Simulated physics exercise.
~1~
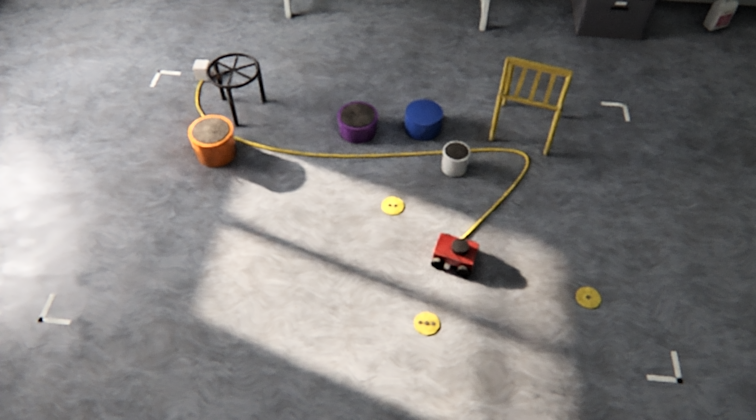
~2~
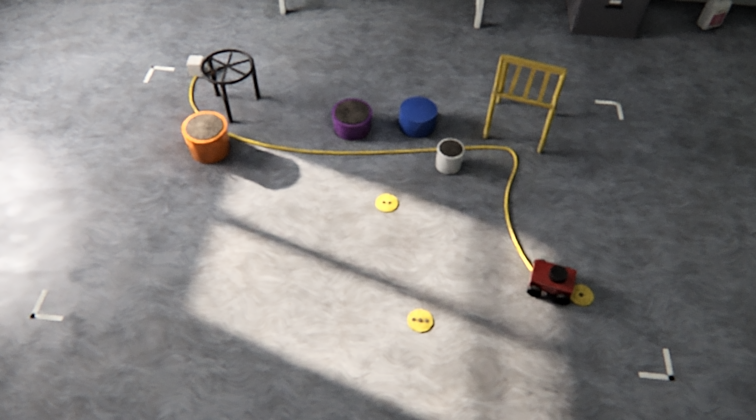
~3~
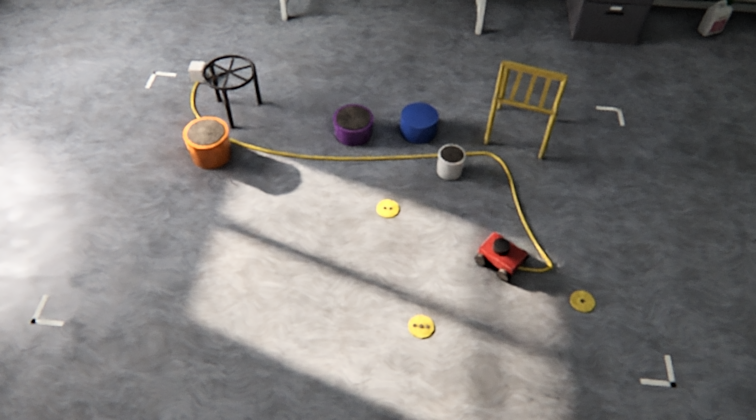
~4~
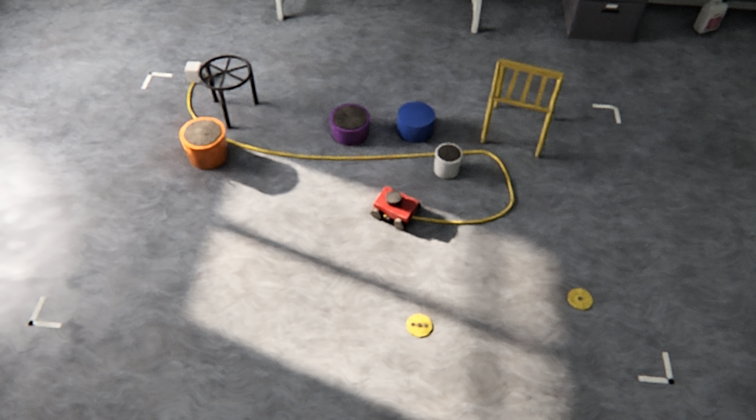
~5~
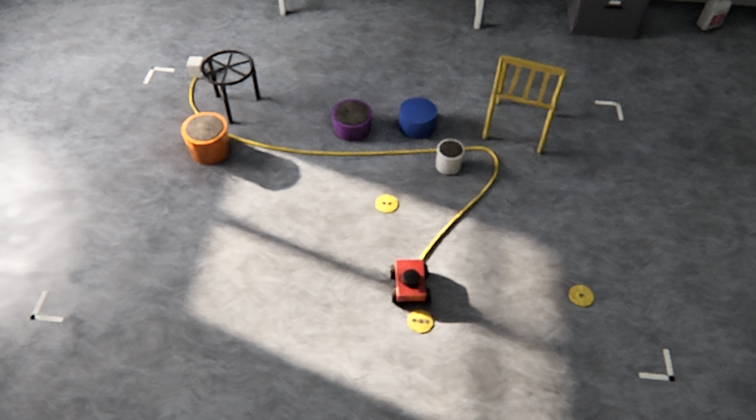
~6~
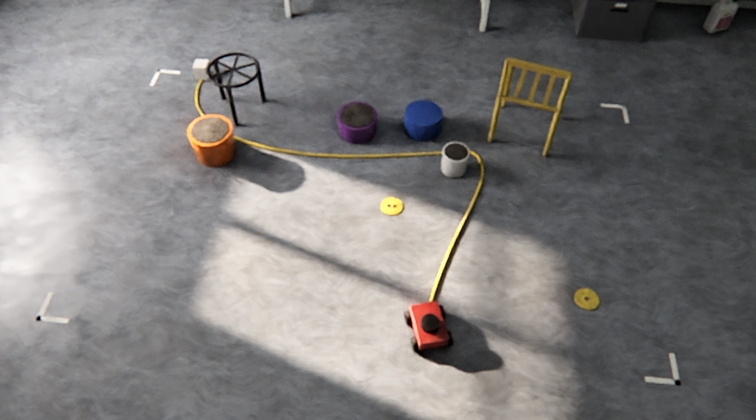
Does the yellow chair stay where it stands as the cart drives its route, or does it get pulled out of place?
The yellow chair stays where it stands. The cart finishes on the last yellow mark and the chair has not shifted.
A little red cart trailing a long yellow lead rolls right and down across a grey floor to the yellow mark with one dot. The lead runs back past a white pot, blue and purple tubs and an orange pot to a white plug by a black stool. The cart then turns back, heading left and up until it covers the mark with two dots, the lead curving behind it. Next it swings downward toward the last yellow mark. It ends on top of that mark, with the lead bending by the white pot and the pots, stool and yellow chair still in their places.
